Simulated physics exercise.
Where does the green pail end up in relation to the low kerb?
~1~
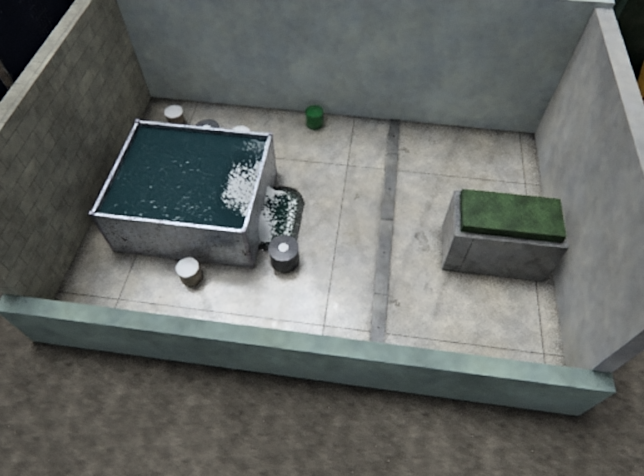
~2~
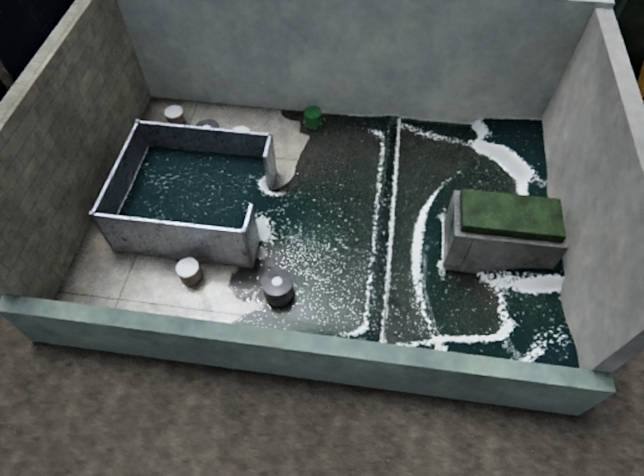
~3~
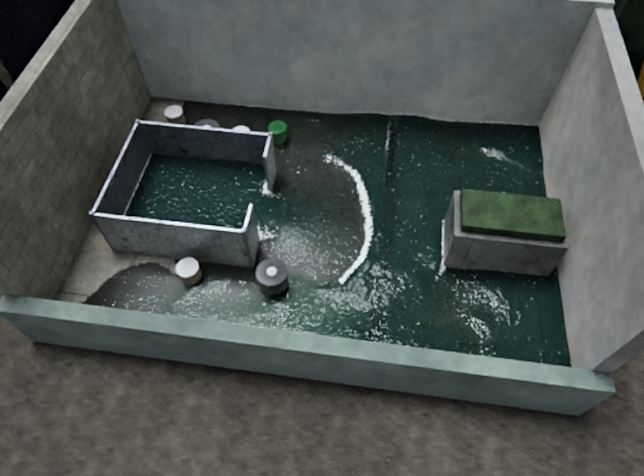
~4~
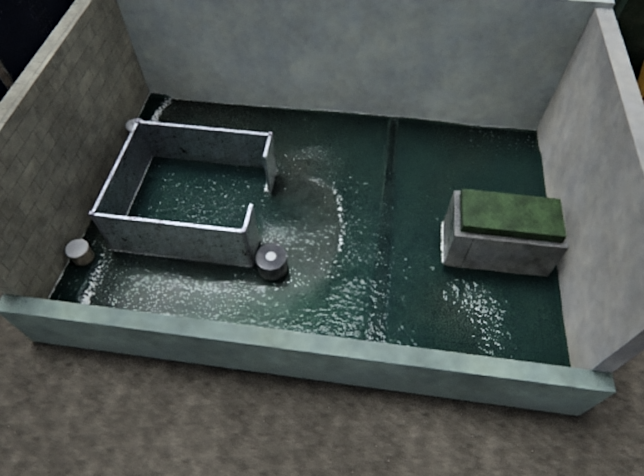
It falls short of the kerb, drifting left, away from it, before it drops out of sight.
